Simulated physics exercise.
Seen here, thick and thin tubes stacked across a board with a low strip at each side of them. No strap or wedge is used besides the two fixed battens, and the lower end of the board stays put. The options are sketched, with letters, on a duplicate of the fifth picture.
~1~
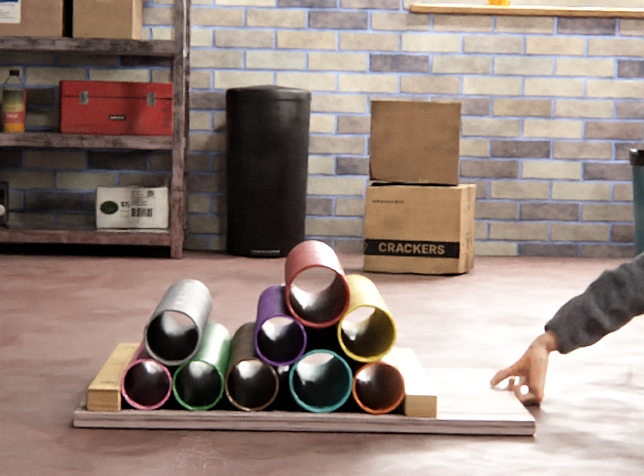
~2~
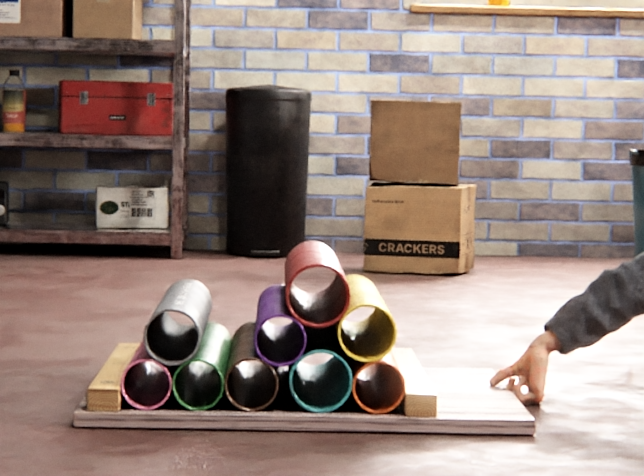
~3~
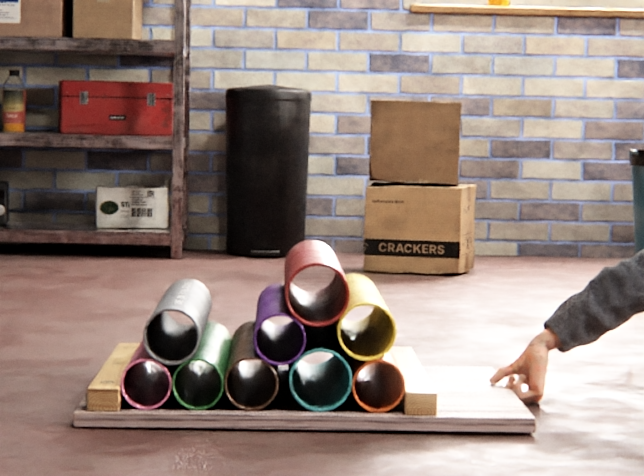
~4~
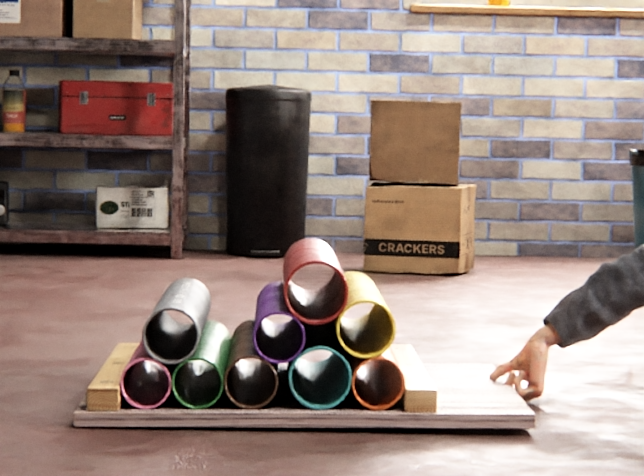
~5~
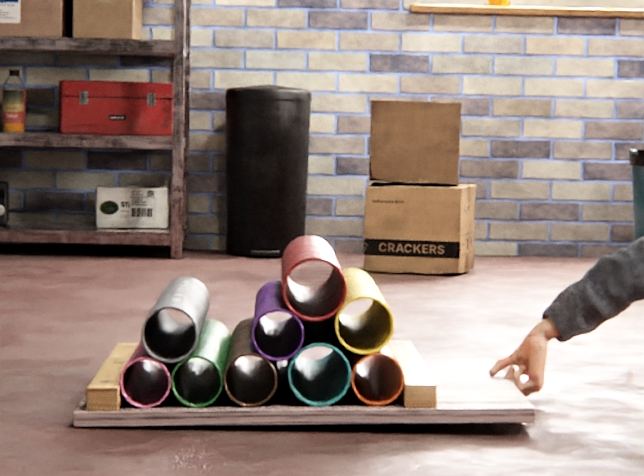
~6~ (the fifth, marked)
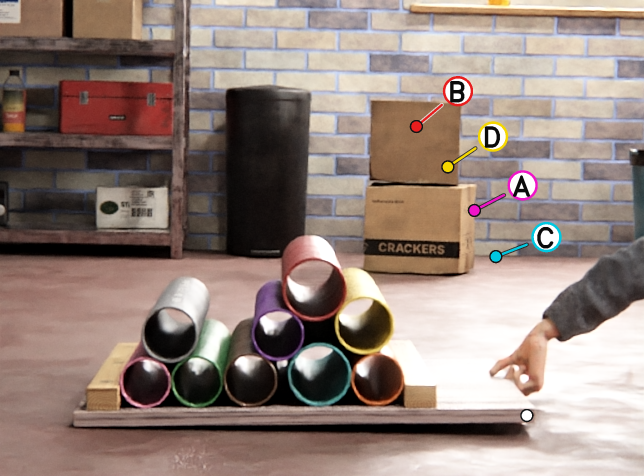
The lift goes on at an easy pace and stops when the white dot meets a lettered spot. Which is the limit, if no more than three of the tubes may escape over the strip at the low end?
The last mark within the limit is D.
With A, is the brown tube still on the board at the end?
Yes.
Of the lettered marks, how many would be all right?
The number is three.
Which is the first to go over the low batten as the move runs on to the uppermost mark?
First is the grey one.
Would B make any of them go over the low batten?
Yes.
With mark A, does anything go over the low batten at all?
At A: Yes.
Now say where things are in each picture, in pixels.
The first frame shows orange tube (379, 388); purple tube (280, 340); grey tube (172, 337).
The second frame shows grey tube (172, 337); yellow tube (367, 332).
The third frame shows board (303, 384); orange tube (379, 386); yellow tube (367, 331); brown tube (251, 384).
The fourth frame shows board (303, 382); pink tube (146, 383); green tube (198, 383).
The fifth frame shows board (303, 379); pink tube (145, 383); green tube (197, 382).
On the marked copy, A at (474, 210); B at (417, 126); C at (496, 256); D at (448, 167); the white dot at (527, 416).
With D. Early on, board at 19°.
Further on, board at 35°.
At the end, board at 35°, three over the low batten (purple, grey, red).
As for the rest, A three over the low batten (purple, grey, red); B four over the low batten (purple, grey, yellow, red); C three over the low batten (purple, grey, red).
